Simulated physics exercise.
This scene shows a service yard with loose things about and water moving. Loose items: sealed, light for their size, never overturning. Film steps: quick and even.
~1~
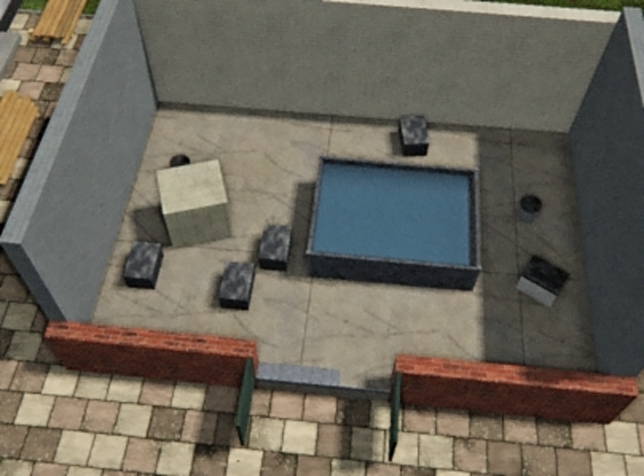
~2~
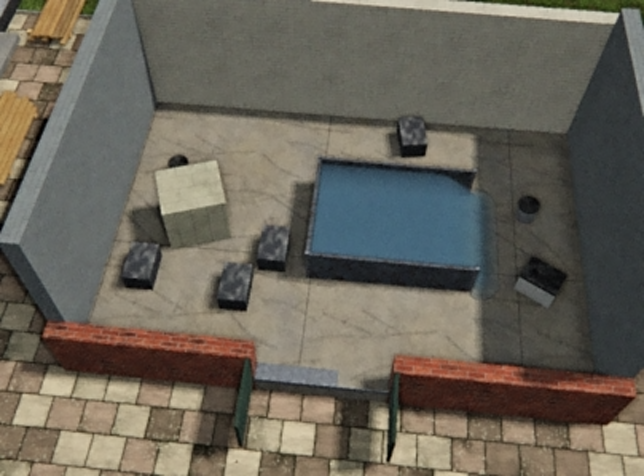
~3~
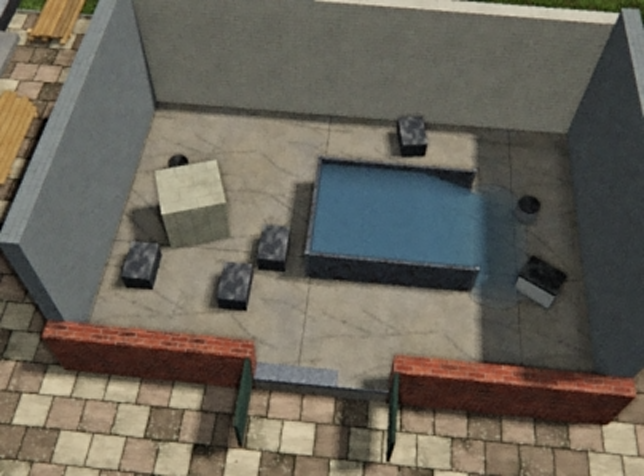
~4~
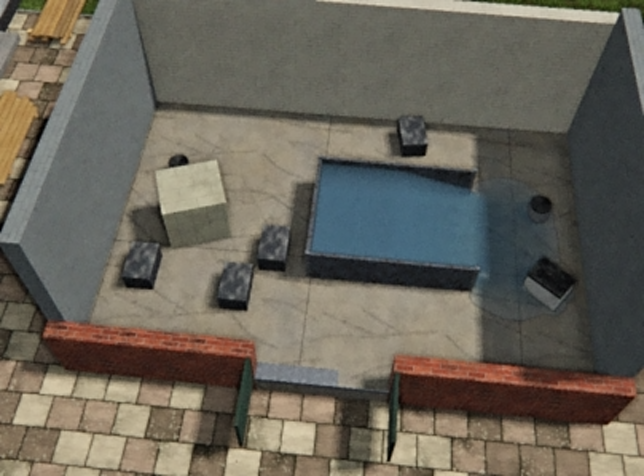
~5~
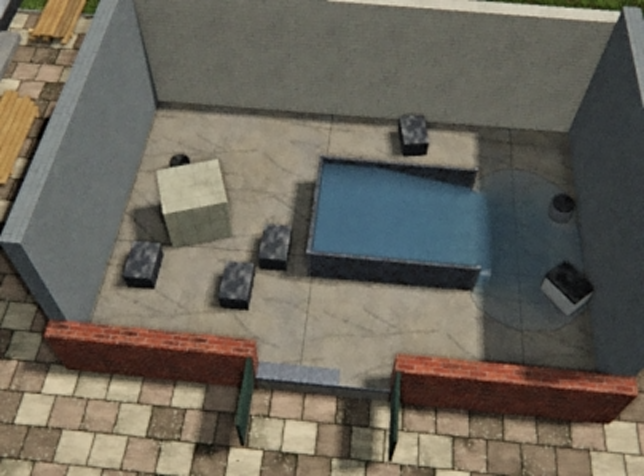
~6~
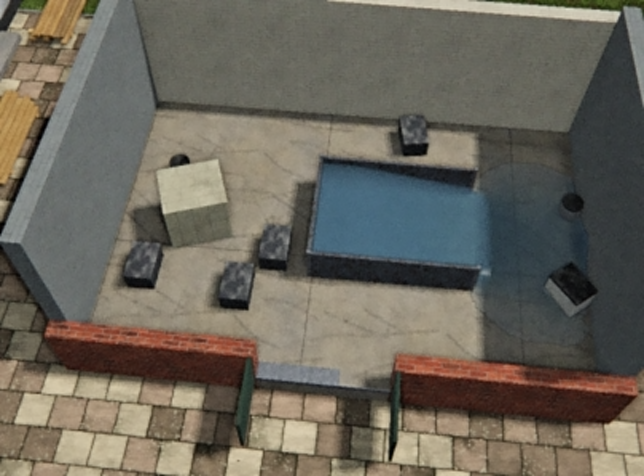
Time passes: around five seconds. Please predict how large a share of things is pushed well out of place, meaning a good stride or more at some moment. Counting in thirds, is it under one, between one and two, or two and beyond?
In thirds: Between one and two.
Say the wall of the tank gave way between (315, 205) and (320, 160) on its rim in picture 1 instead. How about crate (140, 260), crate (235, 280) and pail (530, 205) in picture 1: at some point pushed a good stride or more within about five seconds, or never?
Working through them in order, the first gets shoved clear, the second gets shoved clear and the last not displaced that far.
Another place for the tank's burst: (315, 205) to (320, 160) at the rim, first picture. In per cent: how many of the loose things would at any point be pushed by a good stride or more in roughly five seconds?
About 40 per cent.
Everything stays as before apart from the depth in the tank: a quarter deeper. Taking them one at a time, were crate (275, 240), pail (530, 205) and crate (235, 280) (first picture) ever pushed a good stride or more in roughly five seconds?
Respectively, never gets that far, gets that far, gets that far.
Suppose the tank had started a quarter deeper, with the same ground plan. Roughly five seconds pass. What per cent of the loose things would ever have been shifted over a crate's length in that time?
70 per cent or so.
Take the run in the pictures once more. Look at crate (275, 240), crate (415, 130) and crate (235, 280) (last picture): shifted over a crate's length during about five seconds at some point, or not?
Successively: Never went far, moved a long way, moved a long way.
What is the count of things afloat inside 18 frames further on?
I make it 2 of them.
A moment on, 1 of 7 are well off their spots; 2 afloat.
Next, 2 of 7 are well off their spots; 2 afloat.
Later, 3 of 7 are well off their spots; 2 afloat.
In the end, 4 of 7 are well off their spots, and 4 have been at some point; 2 afloat.
